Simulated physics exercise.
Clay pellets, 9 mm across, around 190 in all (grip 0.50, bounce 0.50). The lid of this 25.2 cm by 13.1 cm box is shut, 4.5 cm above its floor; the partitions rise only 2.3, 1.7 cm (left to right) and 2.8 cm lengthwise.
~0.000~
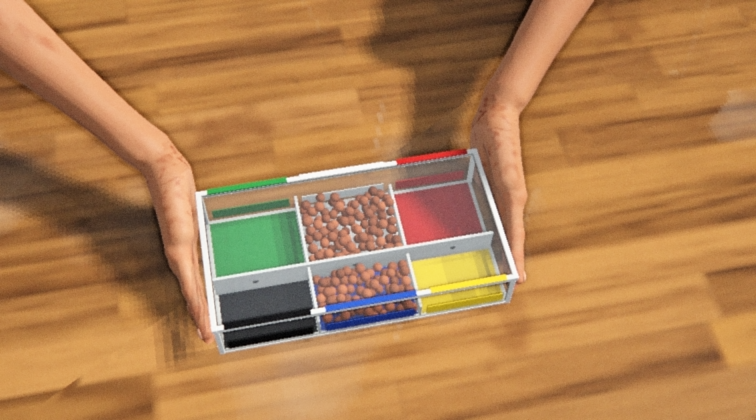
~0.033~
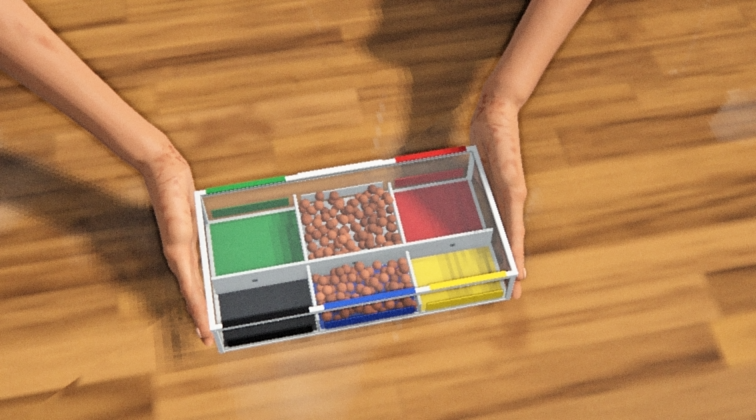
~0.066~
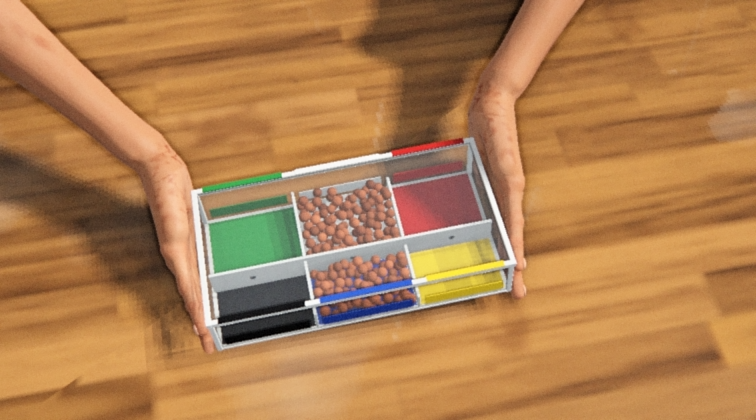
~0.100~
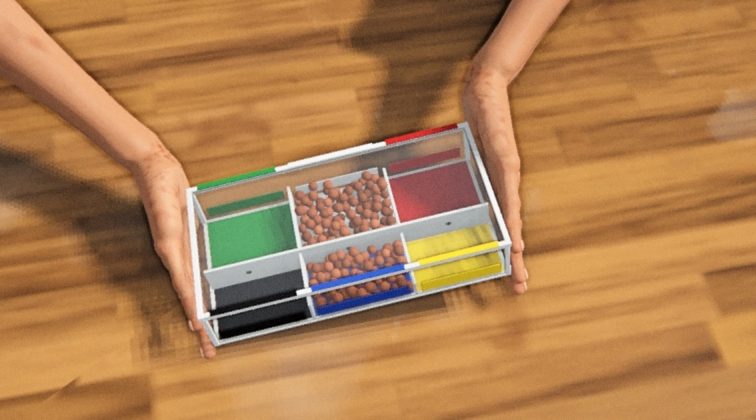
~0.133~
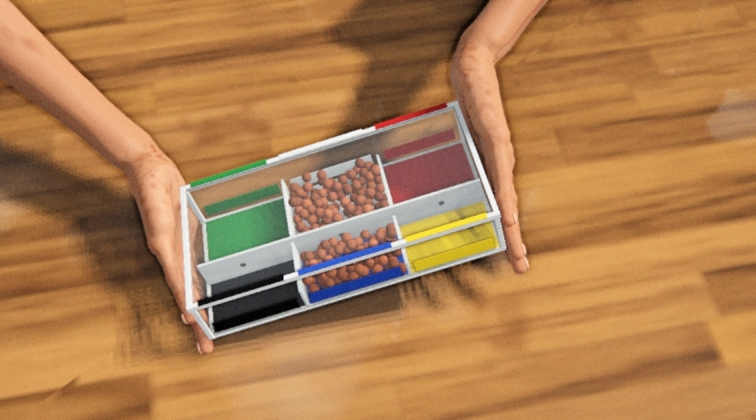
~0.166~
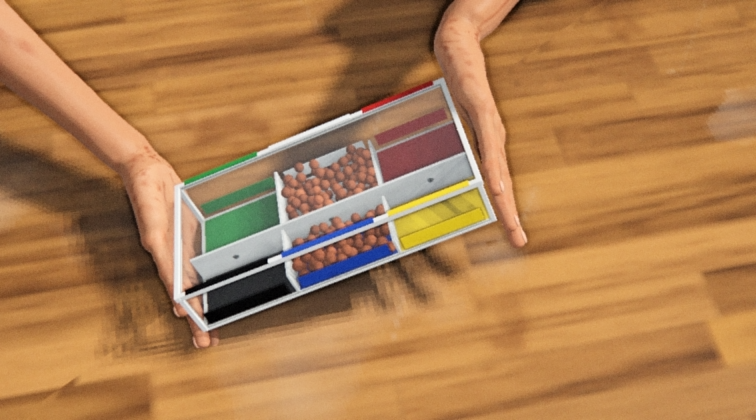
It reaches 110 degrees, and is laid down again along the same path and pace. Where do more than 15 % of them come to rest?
Red: No, blue: No, green: Yes, yellow: No, white: Yes, black: No.
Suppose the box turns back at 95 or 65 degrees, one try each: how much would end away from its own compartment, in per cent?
About 50 and 40 per cent.
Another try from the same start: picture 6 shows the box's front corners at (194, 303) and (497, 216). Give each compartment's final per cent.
Red 0, blue 5, green 60, yellow 0, white 35, black 0.
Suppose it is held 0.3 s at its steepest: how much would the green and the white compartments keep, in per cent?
Green 65; white 30.
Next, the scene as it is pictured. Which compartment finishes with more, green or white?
It is the green one.
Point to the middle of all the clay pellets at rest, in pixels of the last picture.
Around (252, 231).
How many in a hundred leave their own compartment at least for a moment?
Some 70 per cent.
Then, at 0.64 s, tilt 109 degrees; blue 20 %, green 25 %, white 50 %, black 5 %.
After 0.95 s, tilt 46 degrees; blue 5 %, green 65 %, white 30 %, black 5 %.
Then, at 1.36 s, tilt 0 degrees; blue 5 %, green 65 %, white 30 %, black 5 %.
By 1.8 s all is still; red 0 %, blue 5 %, green 65 %, yellow 0 %, white 30 %, black 5 %.
